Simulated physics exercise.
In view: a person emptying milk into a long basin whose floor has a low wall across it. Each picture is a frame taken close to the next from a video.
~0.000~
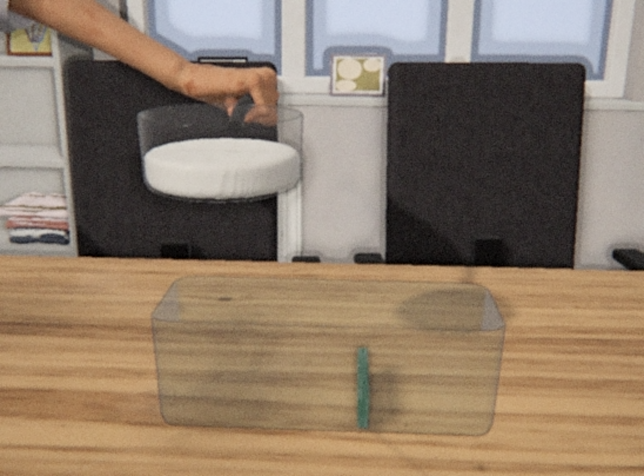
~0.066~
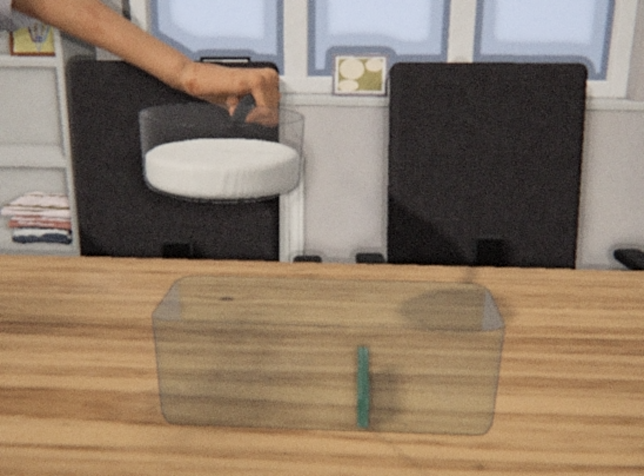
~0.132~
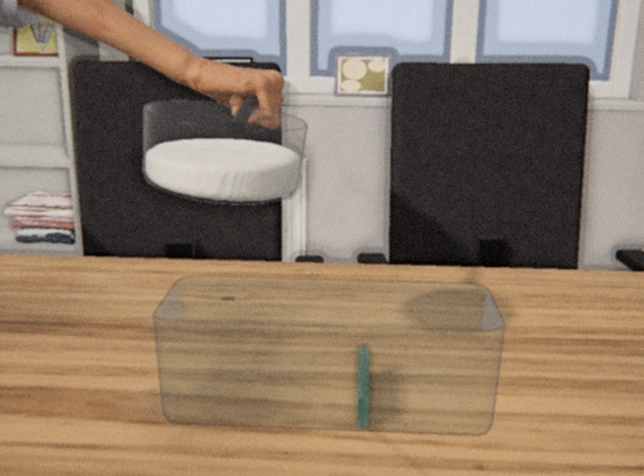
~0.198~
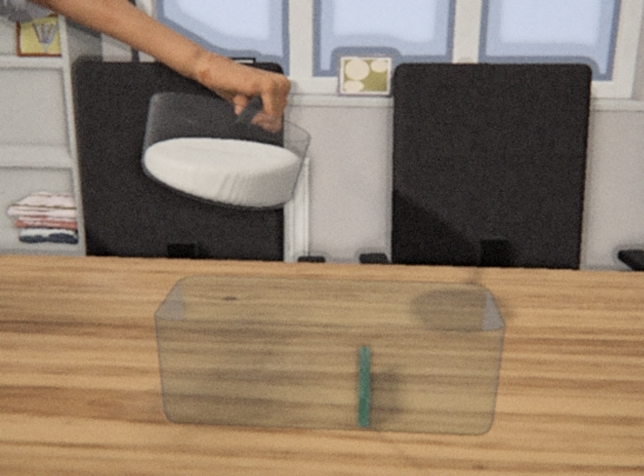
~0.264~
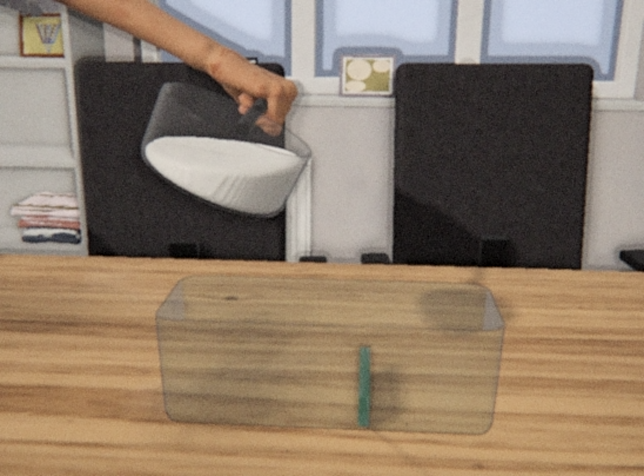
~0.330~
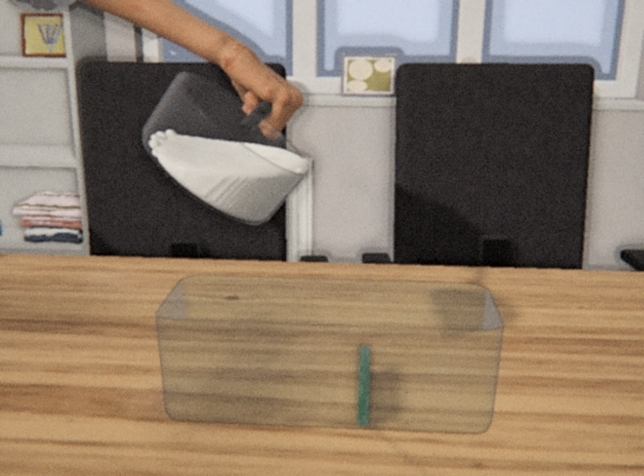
A hand tilts a clear container of milk rightward above a long transparent basin.
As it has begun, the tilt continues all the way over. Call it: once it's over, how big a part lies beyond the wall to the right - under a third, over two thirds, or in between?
Under a third.
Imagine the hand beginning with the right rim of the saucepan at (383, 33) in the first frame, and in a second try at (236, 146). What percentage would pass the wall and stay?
Try one: 80 %; try two: 10 %.
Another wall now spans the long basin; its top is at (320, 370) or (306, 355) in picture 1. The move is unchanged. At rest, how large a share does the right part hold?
My guess is some 60 percent the first time and some 75 percent the second.
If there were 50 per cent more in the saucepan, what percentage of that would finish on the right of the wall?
I'd put it at some 35 %.
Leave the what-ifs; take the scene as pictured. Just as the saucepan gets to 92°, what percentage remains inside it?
30 %.
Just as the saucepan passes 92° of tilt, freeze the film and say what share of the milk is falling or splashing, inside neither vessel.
Around 40 in a hundred.
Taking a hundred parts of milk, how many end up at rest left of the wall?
About 80 percent.
A moment on, the saucepan is tipped on its side and 29 per cent is still to pour, 25 is left of the wall and 8 right of it.
Next, the saucepan is tipped right over and 7 per cent is still to pour, 67 is left of the wall and 16 right of it.
Then the saucepan is tipped right over and 0 per cent is still to pour, 78 is left of the wall and 19 right of it.
Later the saucepan is tipped right over and 0 per cent is still to pour, 79 is left of the wall and 19 right of it.
At rest 79 per cent lies left of the wall, 19 right of it and 2 outside.
